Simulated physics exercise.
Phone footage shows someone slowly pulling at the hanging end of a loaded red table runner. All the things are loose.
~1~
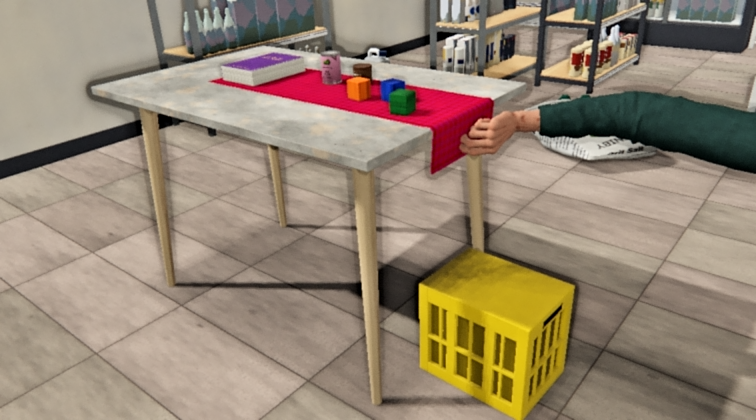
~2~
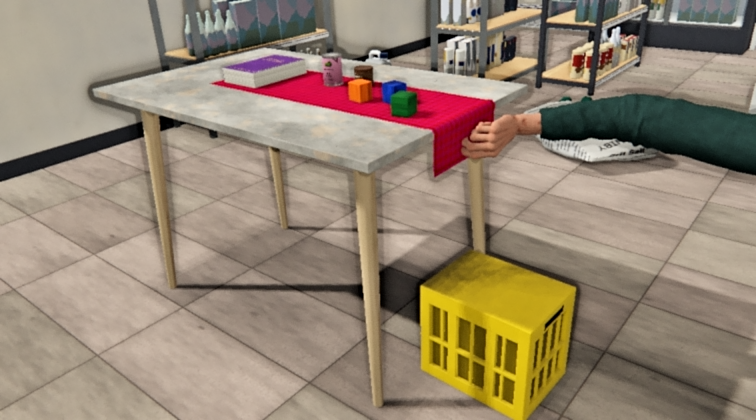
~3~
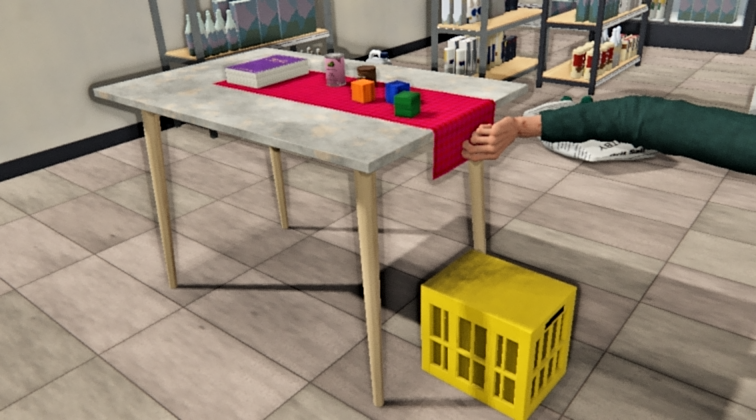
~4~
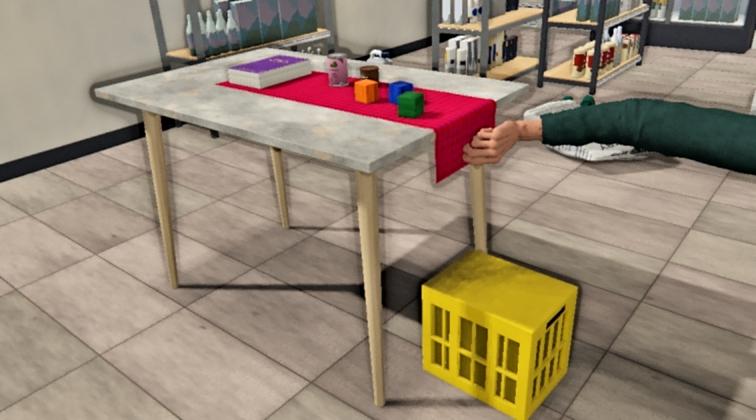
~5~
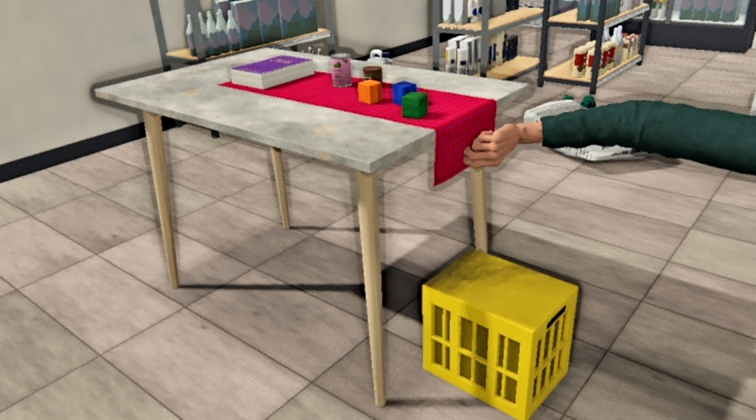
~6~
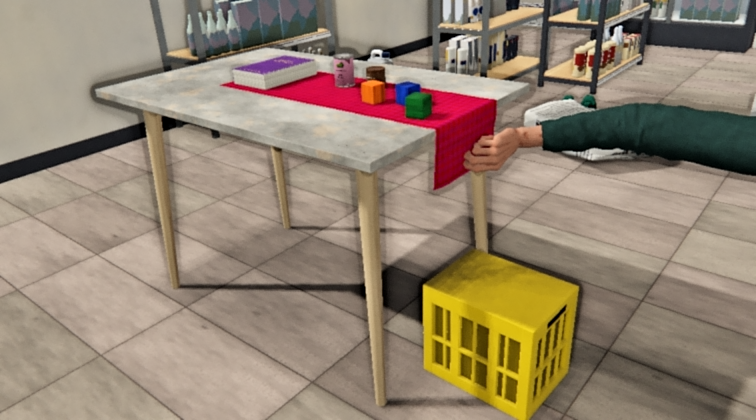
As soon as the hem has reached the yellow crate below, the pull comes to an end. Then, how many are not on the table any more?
What comes down is a trio.
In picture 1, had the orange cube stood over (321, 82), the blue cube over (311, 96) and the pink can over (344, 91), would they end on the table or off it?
The orange cube stays put; the blue cube stays put; the pink can stays put.
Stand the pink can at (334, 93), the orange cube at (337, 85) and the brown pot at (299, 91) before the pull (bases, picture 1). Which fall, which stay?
Pink can: Safe. Orange cube: Safe. Brown pot: Safe.
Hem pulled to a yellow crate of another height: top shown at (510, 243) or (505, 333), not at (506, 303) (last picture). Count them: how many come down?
The count: 1 and 4.
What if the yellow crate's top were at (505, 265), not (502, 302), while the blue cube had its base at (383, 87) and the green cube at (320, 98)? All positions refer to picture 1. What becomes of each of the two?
As for the blue cube, it stays in place; as for the green cube, it stays in place.
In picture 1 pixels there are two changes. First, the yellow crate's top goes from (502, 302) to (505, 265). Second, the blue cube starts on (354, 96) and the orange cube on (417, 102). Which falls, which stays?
Observed: Blue cube remains seated; orange cube departs.
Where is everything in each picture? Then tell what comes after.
Hem (431, 175); green cube (403, 92); blue cube (393, 81); orange cube (359, 80); brown pot (362, 65); pink can (330, 53); top of the crate (502, 302), in the first picture.
Hem (434, 177); green cube (404, 94), in the second picture.
Hem (433, 180); blue cube (397, 83), in the third picture.
Hem (436, 184); orange cube (366, 82); top of the crate (505, 304), in the fourth picture.
Hem (433, 186); brown pot (372, 68), in the fifth picture.
Hem (434, 190); green cube (419, 95); blue cube (408, 84); orange cube (373, 83); brown pot (376, 68); pink can (343, 56), in the sixth picture.
Soon after, hem near (468, 202); all still up.
After that, hem near (468, 235); green cube and blue cube gone.
And then, hem on the crate; green cube, blue cube and orange cube gone.
In the end, hem on the crate; green cube, blue cube and orange cube gone. It carries off three.
